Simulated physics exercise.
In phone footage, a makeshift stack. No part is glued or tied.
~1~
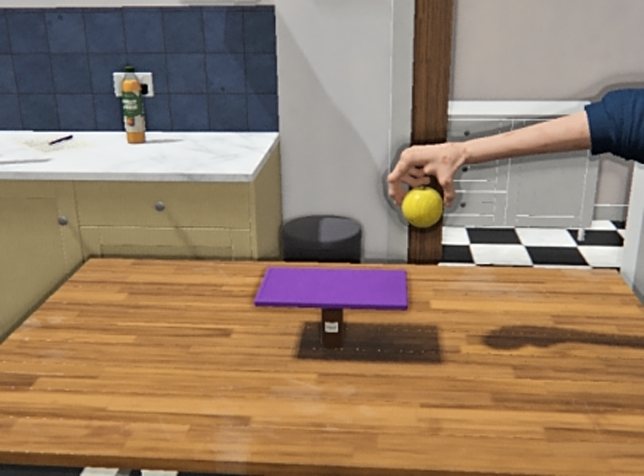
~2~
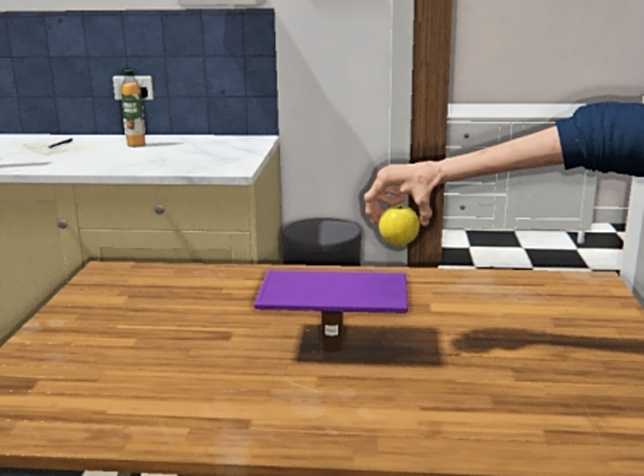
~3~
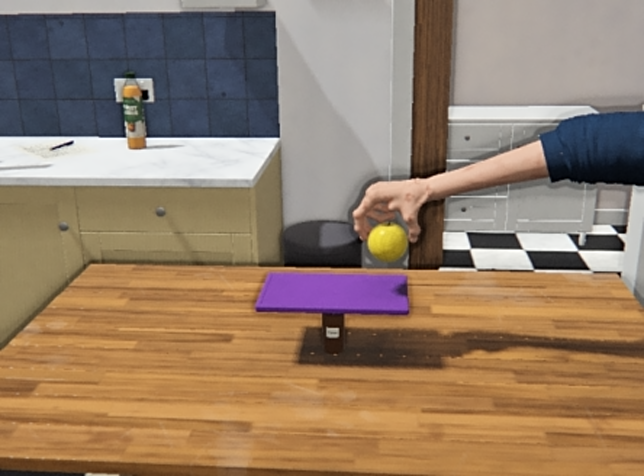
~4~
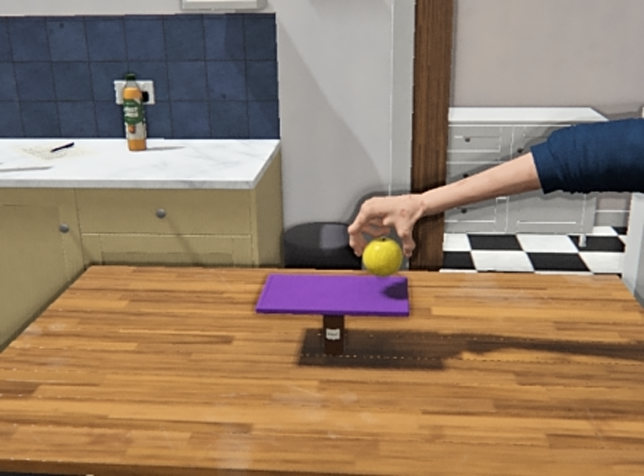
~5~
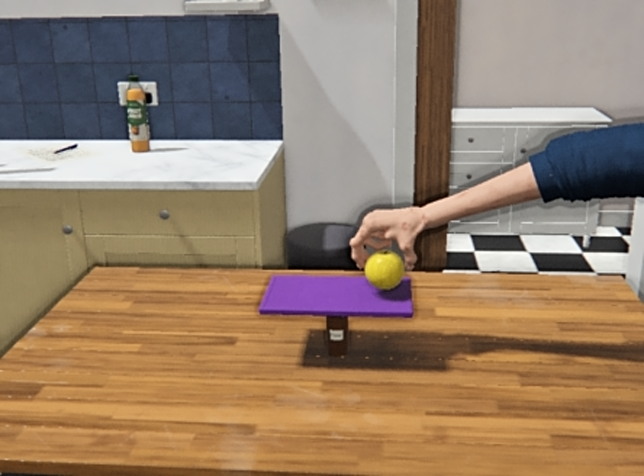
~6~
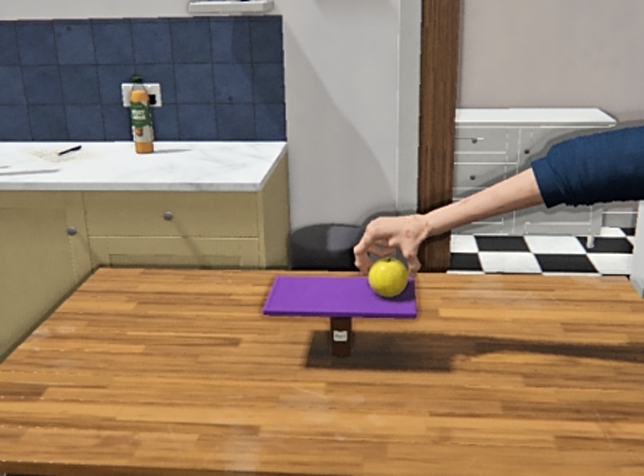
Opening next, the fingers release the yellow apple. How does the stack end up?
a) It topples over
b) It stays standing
a.
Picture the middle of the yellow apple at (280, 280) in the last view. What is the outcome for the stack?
The stack then collapses.
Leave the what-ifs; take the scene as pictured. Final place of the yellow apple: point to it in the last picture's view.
The object ends up somewhere around (430, 341).
Then, 0.40 s past the last view, yellow apple now fallen; purple lid rocked 45° from its first pose.
Then, 0.60 s past the last view, purple lid rocked 49° from its first pose; brown shaker rocked 4° from its first pose.
Then, 0.80 s past the last view, purple lid now fallen; brown shaker rocked 41° from its first pose.
Then, 0.90 s past the last view, brown shaker now fallen.
Finally, fallen, yellow apple, brown shaker and purple lid. Final places as the last picture's camera would see them, yellow apple near (431, 341). The stack loses its balance.
